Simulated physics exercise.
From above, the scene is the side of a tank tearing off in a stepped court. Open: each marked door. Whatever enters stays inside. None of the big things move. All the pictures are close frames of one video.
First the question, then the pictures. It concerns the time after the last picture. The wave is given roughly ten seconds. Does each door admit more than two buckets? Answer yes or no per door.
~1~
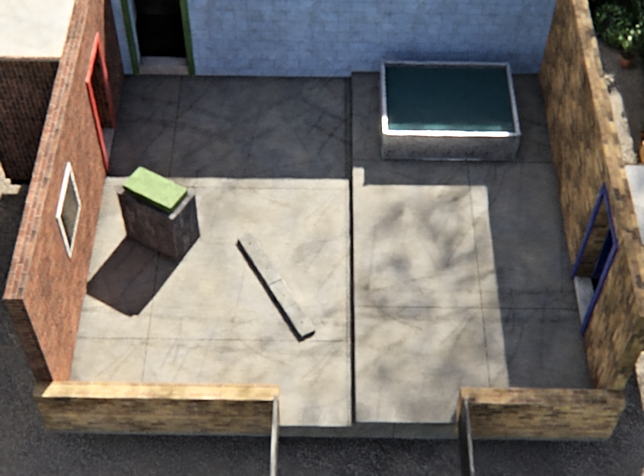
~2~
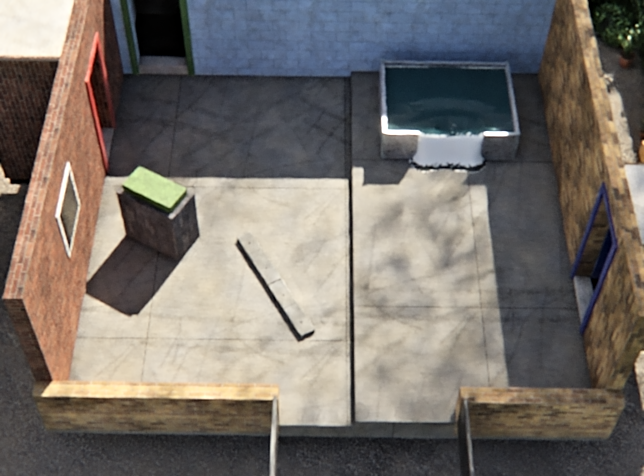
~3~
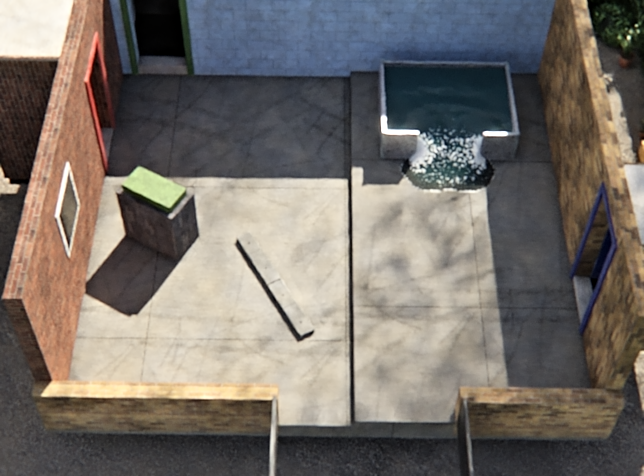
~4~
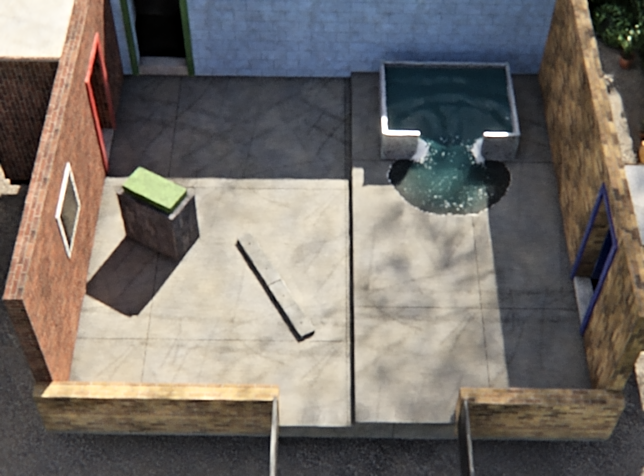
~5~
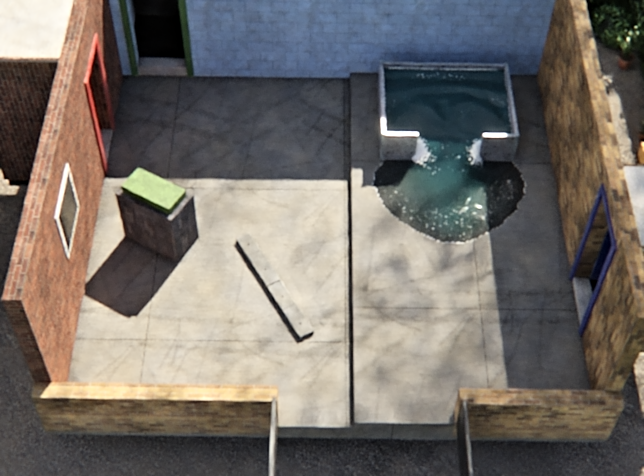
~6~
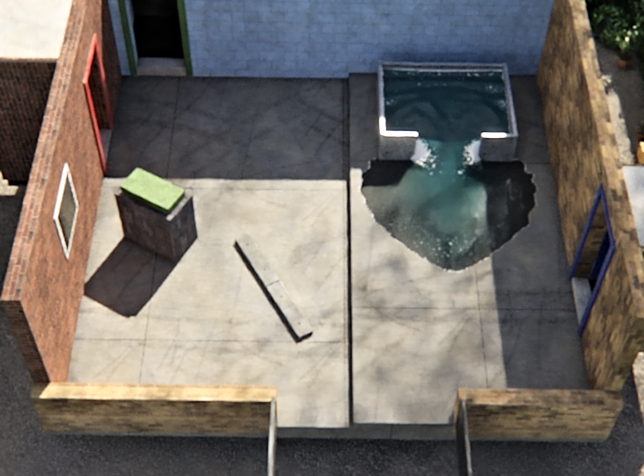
Answers: The red door: No; the green door: No; the blue door: No.
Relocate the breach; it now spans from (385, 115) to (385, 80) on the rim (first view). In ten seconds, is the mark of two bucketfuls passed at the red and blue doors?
As it turns out, the red door surpasses the cutoff; as for the blue door, it comes in lower.
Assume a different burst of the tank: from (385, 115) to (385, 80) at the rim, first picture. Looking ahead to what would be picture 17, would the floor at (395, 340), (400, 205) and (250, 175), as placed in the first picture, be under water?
Respectively: Parched, parched and drenched.
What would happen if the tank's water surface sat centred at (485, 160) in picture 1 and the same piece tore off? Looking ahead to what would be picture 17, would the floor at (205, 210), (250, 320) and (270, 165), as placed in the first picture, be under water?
The three spots read left dry, left dry, left dry.
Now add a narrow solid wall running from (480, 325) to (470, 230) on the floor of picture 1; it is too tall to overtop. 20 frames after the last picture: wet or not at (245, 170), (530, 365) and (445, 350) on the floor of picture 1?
The first spot is untouched, the second swamped, the third swamped.
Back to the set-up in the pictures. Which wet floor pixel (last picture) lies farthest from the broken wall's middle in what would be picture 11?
Best guess: Near (450, 375).
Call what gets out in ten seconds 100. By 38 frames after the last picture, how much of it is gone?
By my reckoning, 70 %.
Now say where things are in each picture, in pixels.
Still water in the tank at (448, 100), in the first picture.
Water pours out at (448, 150) and has run to (482, 163), in the second picture.
The front is at (477, 187), out from the gap at (448, 151), in the third picture.
The front is at (440, 212), out from the gap at (448, 151), in the fourth picture.
Water pours out at (447, 151) and has run to (444, 239), in the fifth picture.
Water pours out at (446, 151) and has run to (461, 266), in the sixth picture.
A moment on, water covers 20 % of the floor; the red door not reached, the green door not reached, the blue door not reached.
Next, water covers 35 % of the floor; the red door not reached, the green door not reached, the blue door wet at the sill, nothing in.
Then, water covers 40 % of the floor; the red door not reached, the green door not reached, the blue door wet at the sill, nothing in.
Later, water covers 40 % of the floor; the red door not reached, the green door not reached, the blue door wet at the sill, nothing in.
In the end, water covers 60 % of the floor; the red door not reached, the green door not reached, the blue door wet at the sill, nothing in.
